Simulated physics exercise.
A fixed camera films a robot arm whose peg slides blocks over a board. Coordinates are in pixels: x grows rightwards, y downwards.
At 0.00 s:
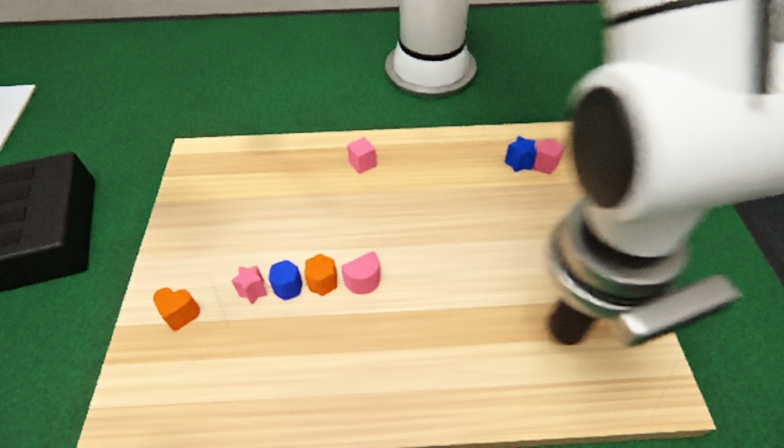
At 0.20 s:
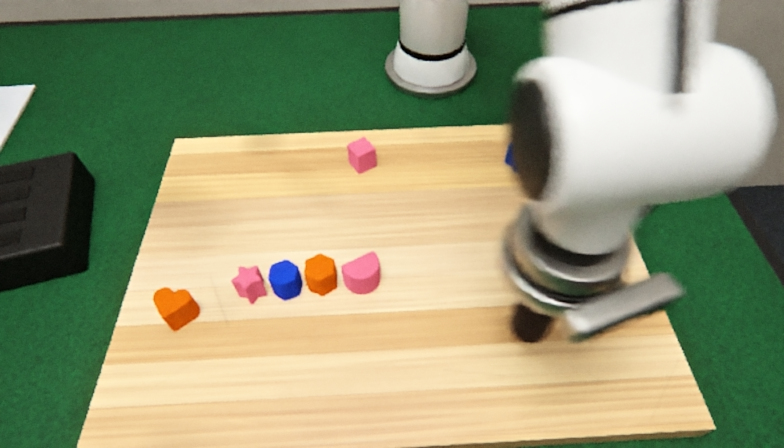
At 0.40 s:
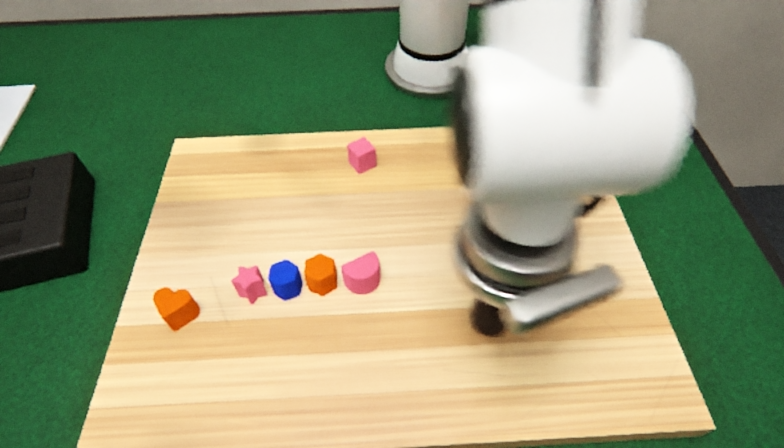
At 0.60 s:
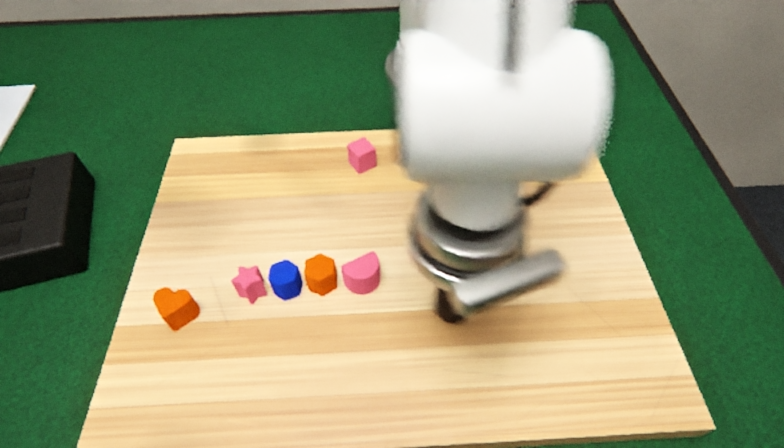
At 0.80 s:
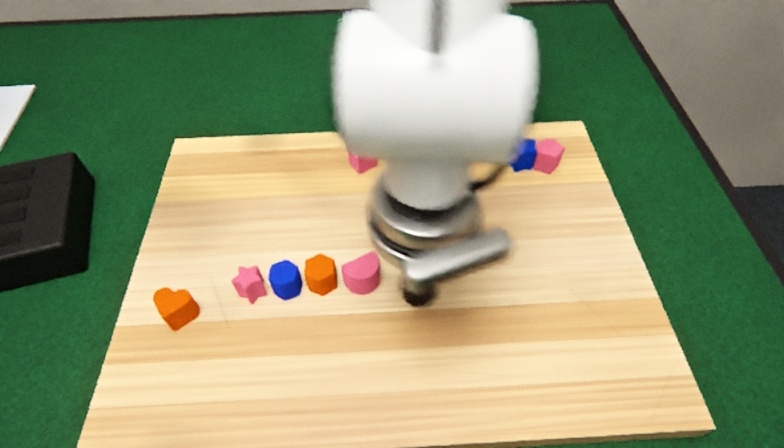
On a wooden board over green cloth, a white robot arm sweeps its peg leftward toward a still row of coloured blocks.
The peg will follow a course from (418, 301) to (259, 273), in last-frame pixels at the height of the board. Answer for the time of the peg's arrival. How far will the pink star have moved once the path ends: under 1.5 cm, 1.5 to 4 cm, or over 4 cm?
Overall it shifts more than 4 cm.
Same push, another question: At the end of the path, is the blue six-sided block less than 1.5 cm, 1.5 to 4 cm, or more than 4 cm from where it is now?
It ends over 4 cm away.
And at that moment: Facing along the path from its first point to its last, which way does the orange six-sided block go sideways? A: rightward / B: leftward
A: Rightward.
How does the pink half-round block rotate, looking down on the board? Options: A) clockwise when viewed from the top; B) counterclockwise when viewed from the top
(A)
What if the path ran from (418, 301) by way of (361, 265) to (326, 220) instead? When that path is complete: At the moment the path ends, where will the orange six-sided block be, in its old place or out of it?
Moved away.
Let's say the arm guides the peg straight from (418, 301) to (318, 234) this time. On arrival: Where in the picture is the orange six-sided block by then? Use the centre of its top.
I'd expect the centre of its top face to be at (301, 275).
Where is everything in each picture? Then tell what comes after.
In the first frame, lower end of the peg (567, 328), tops of blocks, pink star (246, 276), blue six-sided block (283, 272), orange six-sided block (319, 266), pink half-round block (362, 266).
In the second frame, peg (529, 326), blocks as before.
In the third frame, peg (490, 320), blocks as before.
In the fourth frame, peg (453, 307), blocks as before.
In the fifth frame, peg (419, 291), pink star (246, 276), blue six-sided block (283, 272), orange six-sided block (319, 266), pink half-round block (362, 266).
On the path given first. One third of the way, peg (361, 281); blue six-sided block (277, 273); orange six-sided block (307, 263), turned 30° anticlockwise; pink half-round block (339, 254), turned 30° clockwise.
Two thirds of the way, peg (306, 272); pink star (230, 281); blue six-sided block (257, 275), turned 60° anticlockwise; orange six-sided block (278, 253), turned 30° anticlockwise; pink half-round block (323, 240), turned 80° clockwise.
At the end, peg (255, 262); pink star (204, 295), turned 30° anticlockwise; blue six-sided block (225, 276), turned 110° anticlockwise; orange six-sided block (235, 237); pink half-round block (323, 240), turned 80° clockwise.
